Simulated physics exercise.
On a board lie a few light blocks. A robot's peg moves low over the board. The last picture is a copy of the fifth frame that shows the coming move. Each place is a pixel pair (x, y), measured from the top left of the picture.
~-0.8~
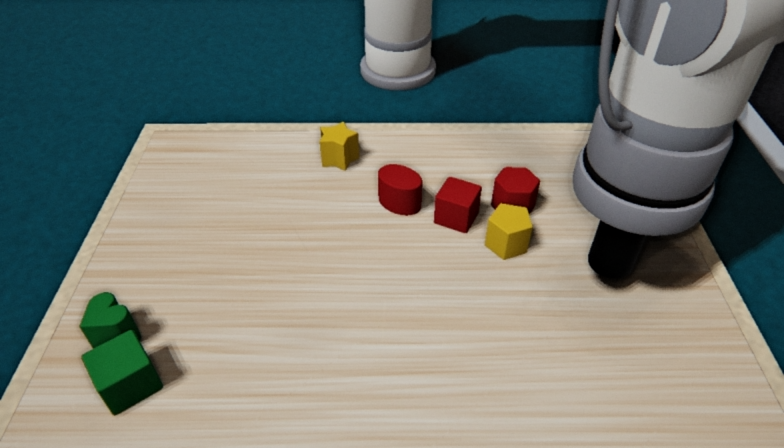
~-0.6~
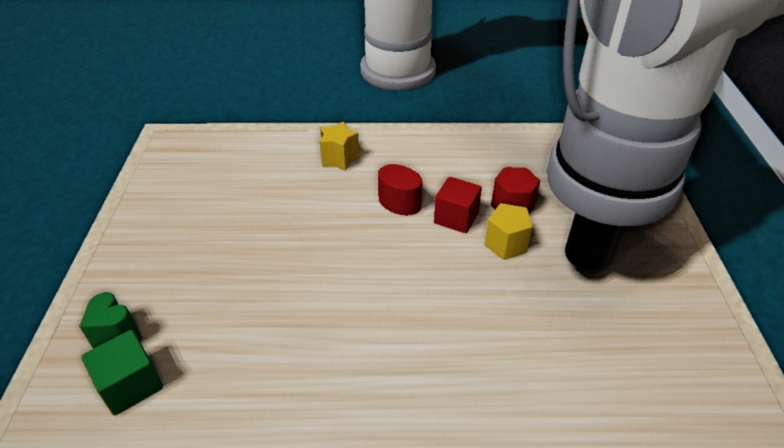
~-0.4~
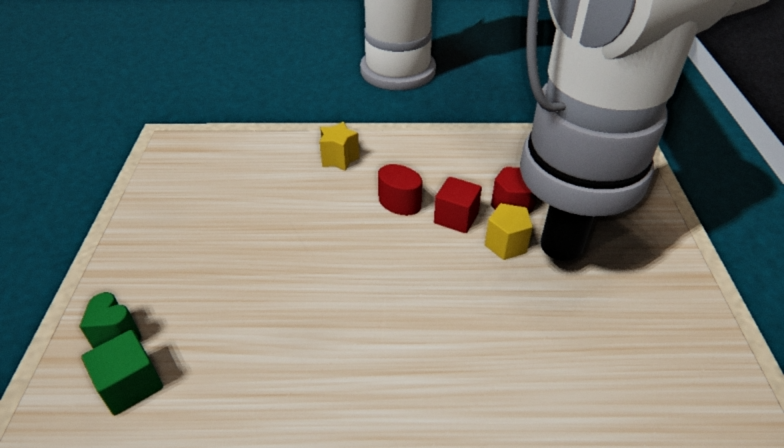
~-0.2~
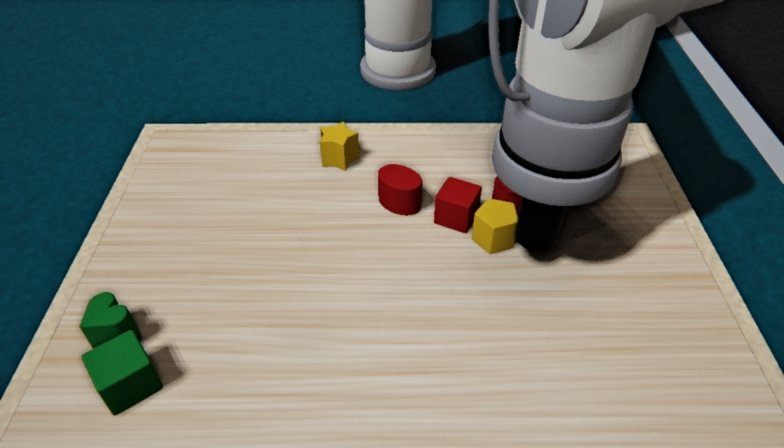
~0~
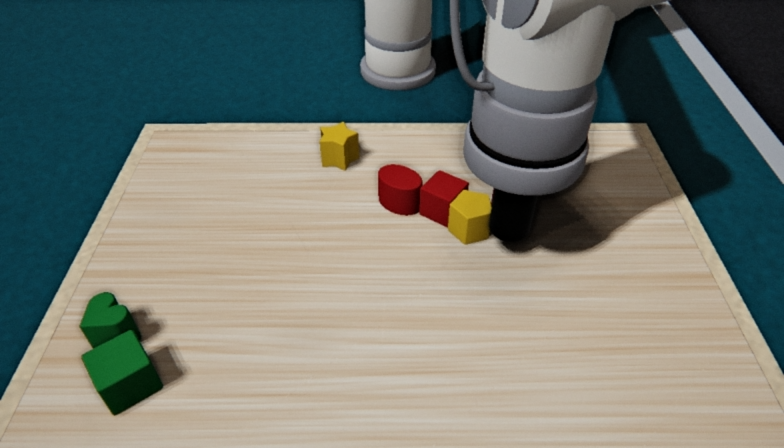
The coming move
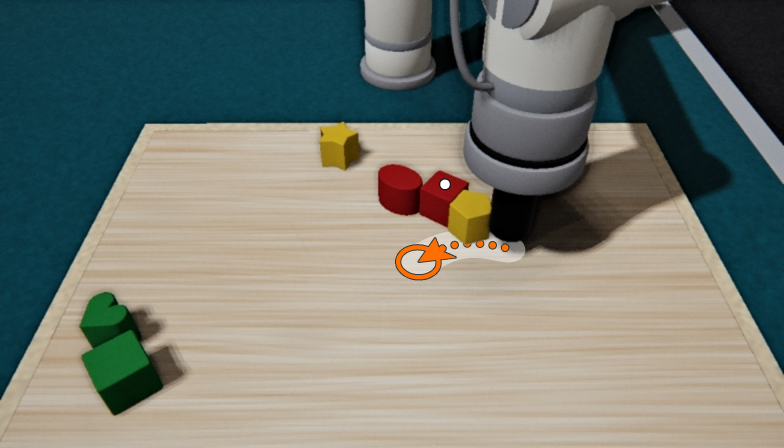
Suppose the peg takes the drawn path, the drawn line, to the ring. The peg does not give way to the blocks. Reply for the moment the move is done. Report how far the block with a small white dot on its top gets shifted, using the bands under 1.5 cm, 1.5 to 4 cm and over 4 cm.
Between 1.5 and 4 cm.
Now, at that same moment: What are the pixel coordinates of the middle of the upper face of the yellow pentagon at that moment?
The middle of its upper face will lie at (423, 198).
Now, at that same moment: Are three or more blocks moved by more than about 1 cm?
I believe so.
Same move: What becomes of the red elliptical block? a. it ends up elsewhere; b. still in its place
It's a.
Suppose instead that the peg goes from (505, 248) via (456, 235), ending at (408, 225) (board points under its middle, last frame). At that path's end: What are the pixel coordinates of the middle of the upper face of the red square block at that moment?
The answer is (405, 154).
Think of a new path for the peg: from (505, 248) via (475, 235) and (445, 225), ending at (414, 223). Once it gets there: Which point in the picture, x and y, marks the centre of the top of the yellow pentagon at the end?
Its top centre lands on (387, 176).
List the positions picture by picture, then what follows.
Peg tip (609, 265); block tops, red elliptical block (400, 176); red square block (459, 190); yellow pentagon (511, 217); red hexagonal block (518, 179), in the first frame.
Peg (585, 256); blocks unchanged, in the second frame.
Peg (561, 248); blocks unchanged, in the third frame.
Peg (535, 239); yellow pentagon (498, 212), in the fourth frame.
Peg (509, 229); red elliptical block (400, 176); red square block (445, 184); yellow pentagon (473, 203); red hexagonal block hidden, in the fifth frame.
Path on the board, from (505, 248) via (474, 243) and (443, 248), ending at (418, 262); the dot is on the red square block.
The first path, step by step. Halfway along, peg (460, 226); red elliptical block (376, 162), turned 20° anticlockwise; red square block (422, 172), turned 25° clockwise; yellow pentagon (432, 195), turned 30° clockwise.
At the end, peg (419, 244); red elliptical block (375, 161), turned 25° anticlockwise; red square block (421, 171), turned 35° clockwise; yellow pentagon (423, 198), turned 55° clockwise; red hexagonal block in place.
